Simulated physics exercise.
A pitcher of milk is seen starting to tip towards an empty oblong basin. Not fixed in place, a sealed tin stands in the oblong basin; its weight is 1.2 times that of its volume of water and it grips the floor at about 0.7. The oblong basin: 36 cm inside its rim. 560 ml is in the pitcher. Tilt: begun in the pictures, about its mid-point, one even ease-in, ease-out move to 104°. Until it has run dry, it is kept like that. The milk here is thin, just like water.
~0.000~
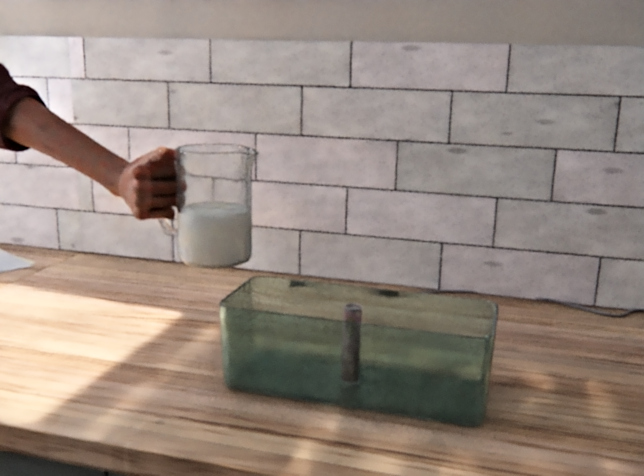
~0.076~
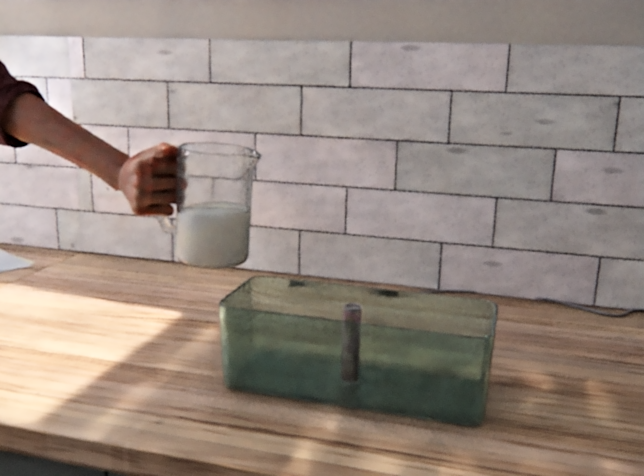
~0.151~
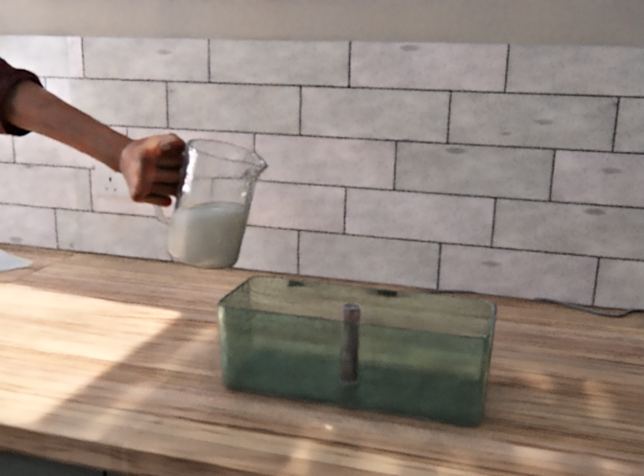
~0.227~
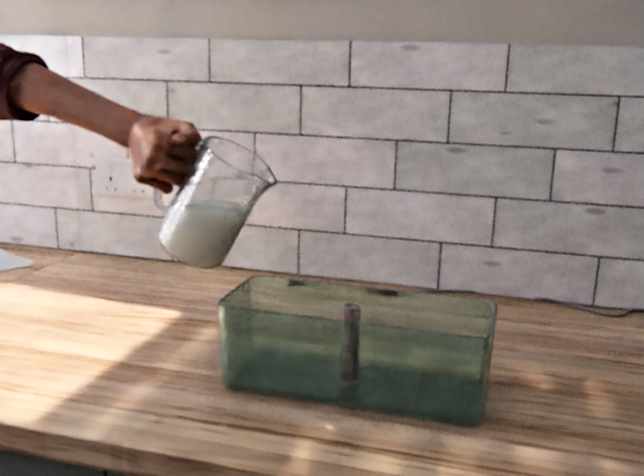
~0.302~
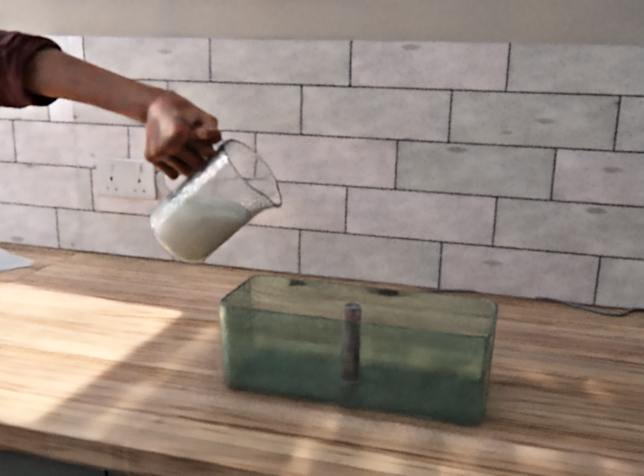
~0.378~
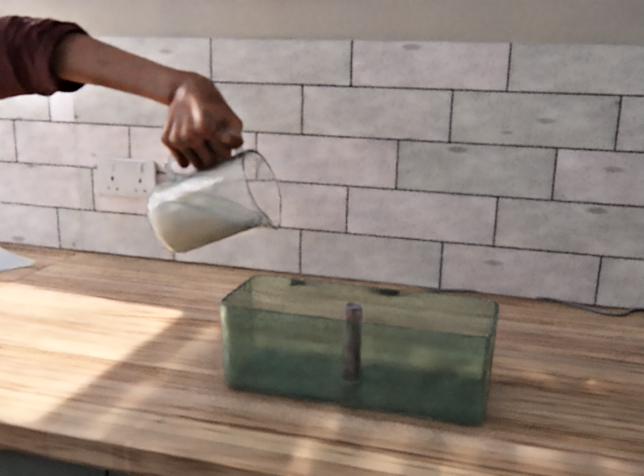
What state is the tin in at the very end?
The tin is upright.
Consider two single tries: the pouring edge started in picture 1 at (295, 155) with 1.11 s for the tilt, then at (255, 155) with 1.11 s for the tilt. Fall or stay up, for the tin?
In the first try it comes down; in the second it remains standing.
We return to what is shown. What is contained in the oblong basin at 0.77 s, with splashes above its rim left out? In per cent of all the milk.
Some 58 percent of the total.
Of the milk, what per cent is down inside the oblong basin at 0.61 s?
About 10 per cent.
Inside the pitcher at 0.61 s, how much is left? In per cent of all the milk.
Some 70 % of it is still there.
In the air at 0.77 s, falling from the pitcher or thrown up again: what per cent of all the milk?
I'd put it at about 14 per cent of the liquid.
Then, 0.61 s in, the tilt is 103° and 70 per cent is still to pour; the tin stands where it began.
Then, 0.77 s in, the tilt is 104° and 28 per cent is still to pour; the tin stands where it began.
Then, 0.95 s in, the tilt is 104° and 9 per cent is still to pour; the tin stands where it began.
Then, 1.14 s in, the tilt is 104° and 2 per cent is still to pour; the tin stands where it began.
Finally, the tin stands where it began.
